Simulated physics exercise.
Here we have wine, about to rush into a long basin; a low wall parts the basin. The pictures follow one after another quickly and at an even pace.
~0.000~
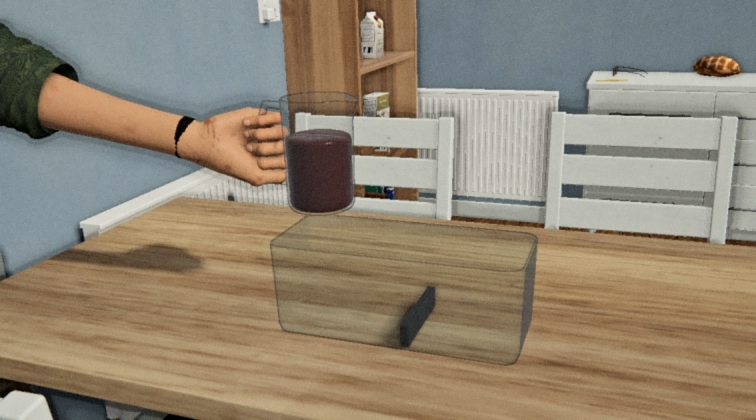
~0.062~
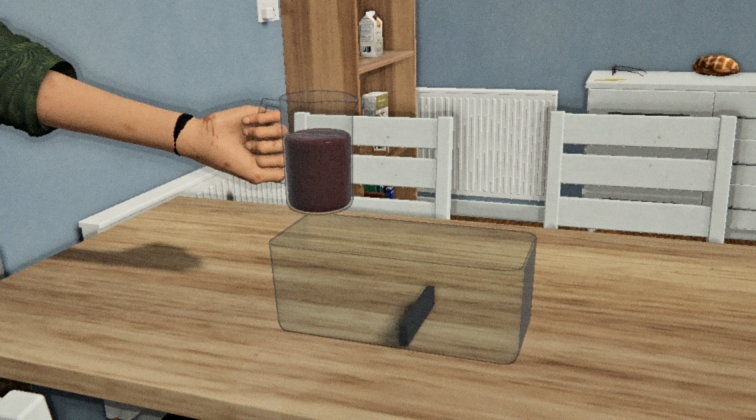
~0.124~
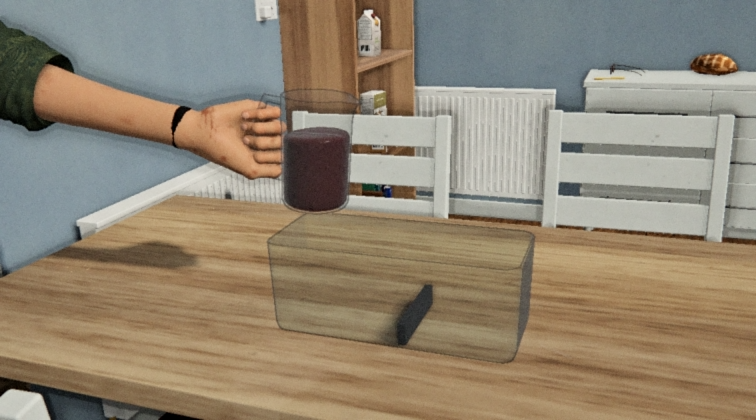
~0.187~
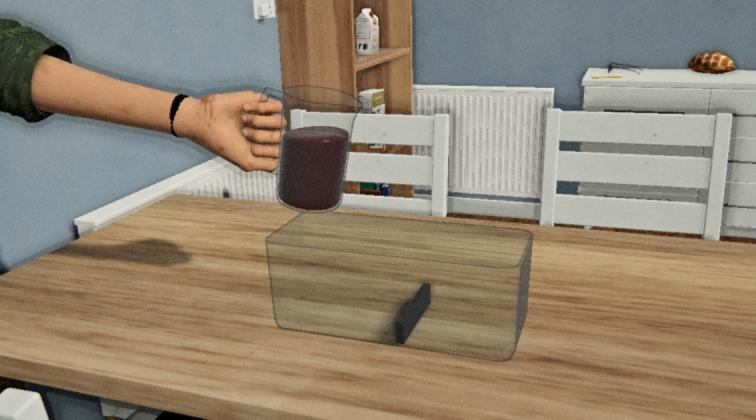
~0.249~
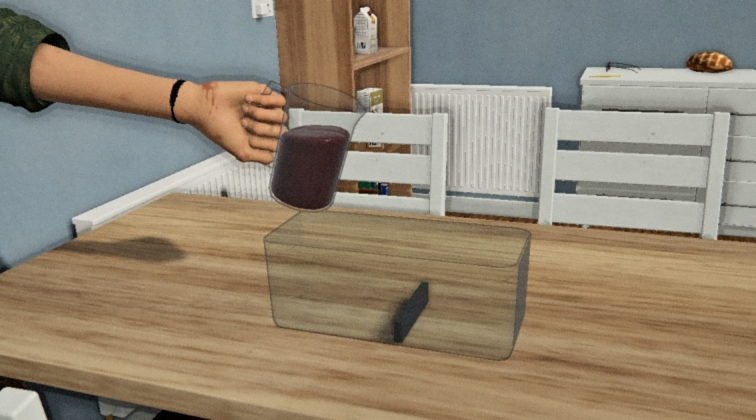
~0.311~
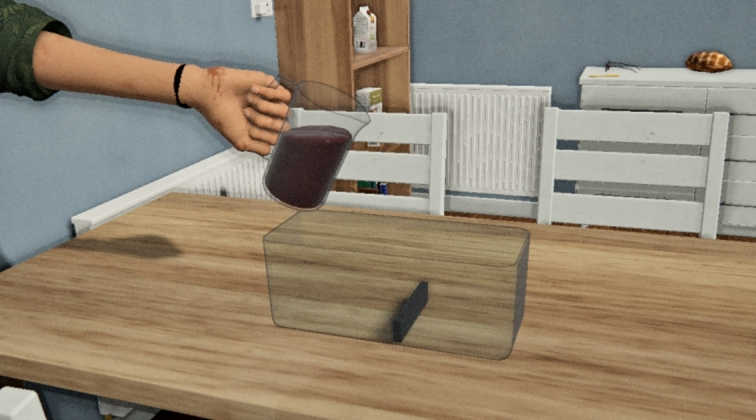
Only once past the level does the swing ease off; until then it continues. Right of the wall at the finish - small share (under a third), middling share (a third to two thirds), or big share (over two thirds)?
Big.
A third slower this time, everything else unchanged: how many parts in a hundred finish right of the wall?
I'd say roughly 90 in every hundred ends up there.
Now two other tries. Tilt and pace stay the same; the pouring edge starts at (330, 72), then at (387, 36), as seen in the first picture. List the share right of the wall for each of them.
Estimate, first then second: 45 per cent and 80 per cent.
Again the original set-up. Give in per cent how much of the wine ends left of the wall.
That works out to roughly 10 percent.
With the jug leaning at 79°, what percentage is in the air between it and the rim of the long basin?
Around 10 percent.
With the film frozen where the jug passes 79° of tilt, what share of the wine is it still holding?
I'd put it near 90 %.
A moment on, the jug is tipped on its side and 92 per cent is still to pour, 1 is left of the wall and 0 right of it.
Next, the jug is tipped on its side and 49 per cent is still to pour, 5 is left of the wall and 28 right of it.
Then the jug is tipped on its side and 16 per cent is still to pour, 5 is left of the wall and 71 right of it.
Later the jug is tipped on its side and 4 per cent is still to pour, 5 is left of the wall and 88 right of it.
Finally, 10 per cent lies left of the wall, 90 right of it and 0 outside.
